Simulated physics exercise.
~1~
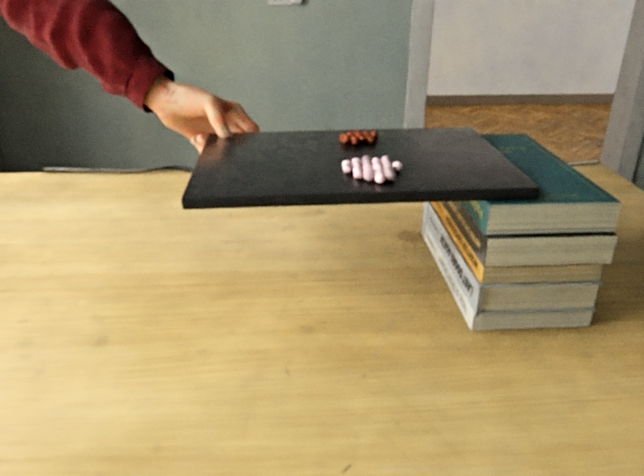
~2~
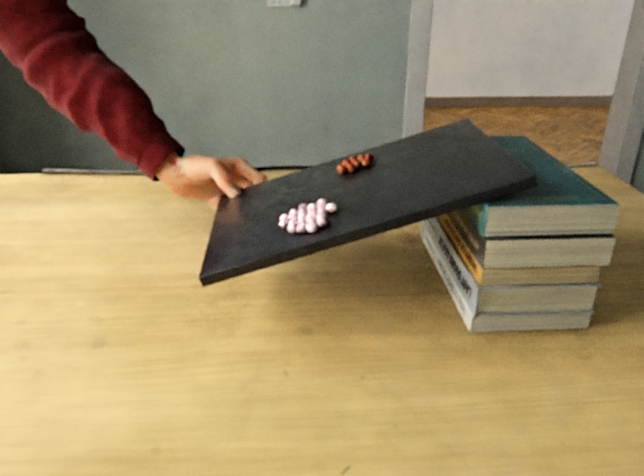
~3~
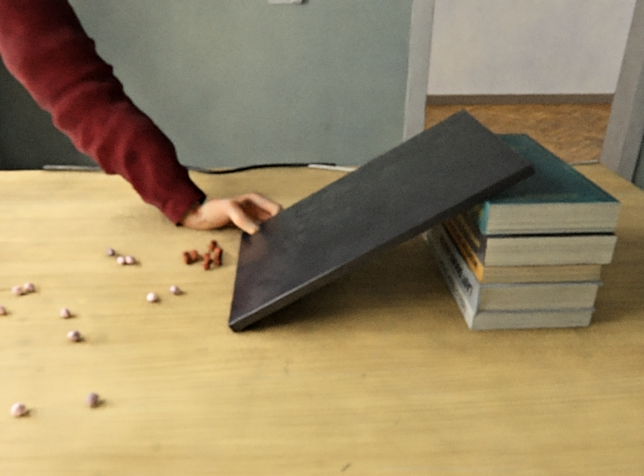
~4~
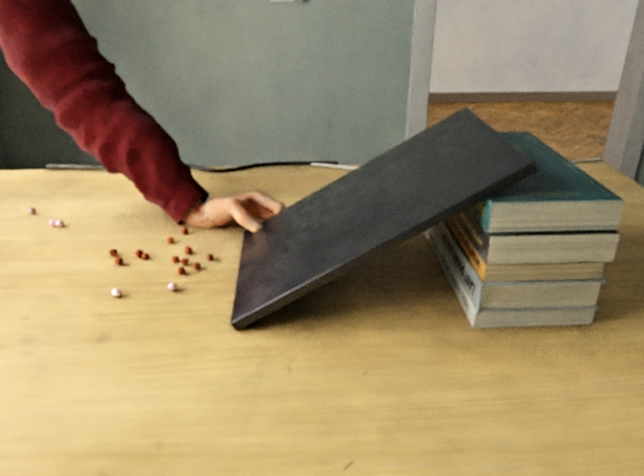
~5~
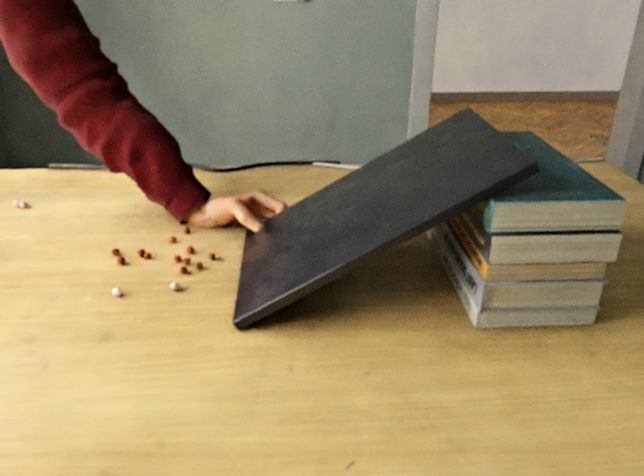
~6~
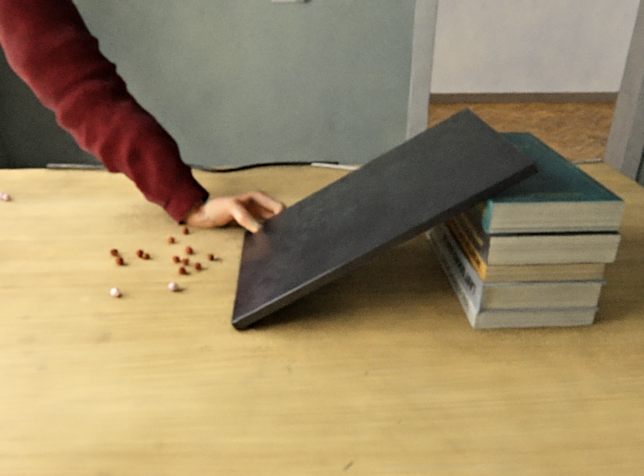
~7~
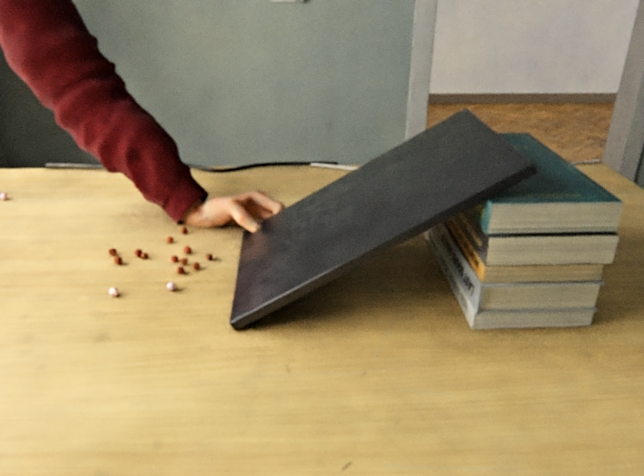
Pink pieces roll farther left than red ones as a hand lowers the black board.
